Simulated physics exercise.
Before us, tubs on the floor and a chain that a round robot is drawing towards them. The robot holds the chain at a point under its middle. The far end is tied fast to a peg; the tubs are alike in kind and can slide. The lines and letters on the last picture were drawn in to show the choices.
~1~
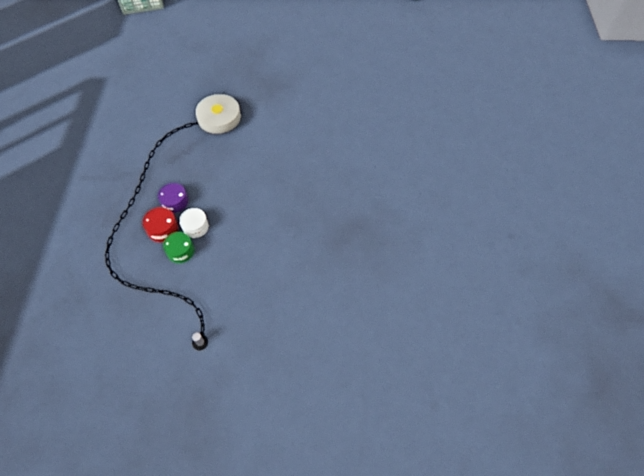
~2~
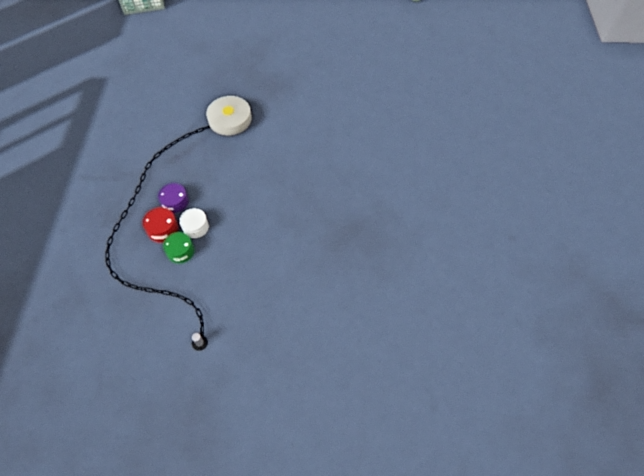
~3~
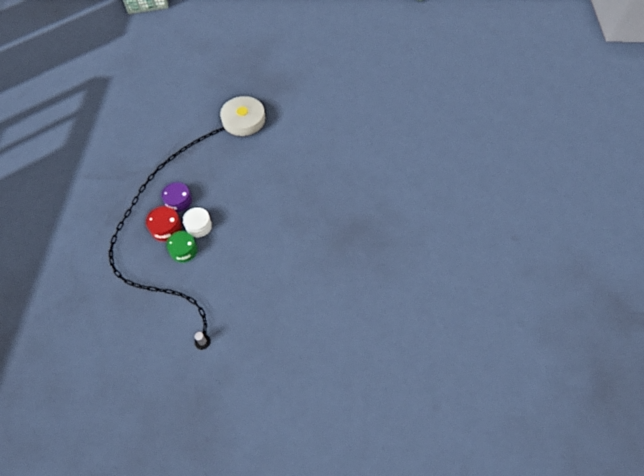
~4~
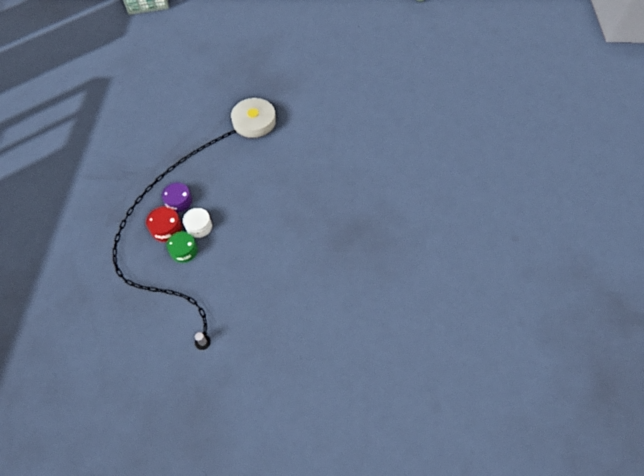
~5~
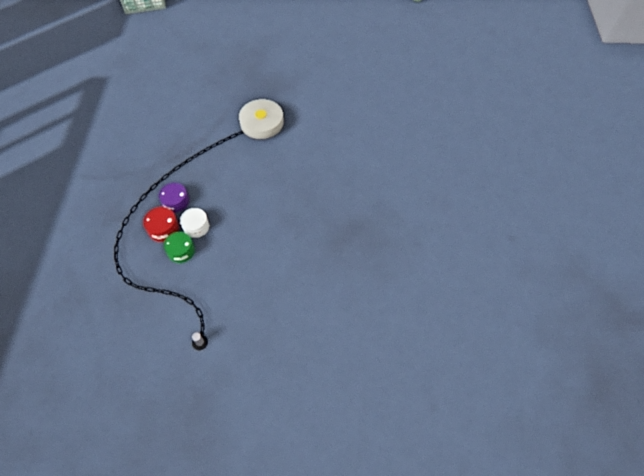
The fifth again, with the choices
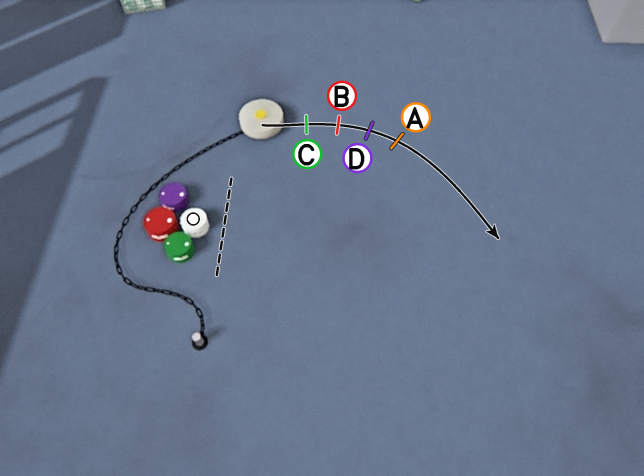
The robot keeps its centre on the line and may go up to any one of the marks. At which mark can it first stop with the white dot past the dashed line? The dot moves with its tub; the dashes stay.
Stop at A.
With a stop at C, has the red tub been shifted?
No.
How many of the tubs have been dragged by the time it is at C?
By then, none.
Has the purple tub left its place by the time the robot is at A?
By then, yes.
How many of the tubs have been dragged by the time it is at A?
By then, four.
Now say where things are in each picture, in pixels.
Green tub (179, 248); red tub (161, 225); white tub (194, 223), in the first picture.
Robot (230, 116); peg (198, 340), in the second picture.
Robot (243, 117); red tub (164, 224), in the third picture.
Robot (254, 119); purple tub (177, 198), in the fourth picture.
Robot (262, 120); green tub (180, 247); red tub (161, 224); white tub (195, 223), in the fifth picture.
On the marked copy, A at (397, 141); B at (338, 125); C at (306, 124); D at (369, 130); the dashed line at (224, 224); the route from (262, 125) via (400, 143) to (498, 238); the white dot at (193, 219).
Following A. Soon after the start, robot (310, 119); white tub (195, 223).
Later, robot (359, 123); green tub (182, 250); red tub (184, 225); white tub (212, 225); purple tub (204, 205).
In the end, robot (398, 136); green tub (198, 255); red tub (205, 229); white tub (233, 230); purple tub (225, 210); the dot on the white tub is over the dashed line.
As for the rest, B leaves the dotted tub short, at (198, 224); C leaves the dotted tub short, at (195, 223); D leaves the dotted tub short, at (219, 226).
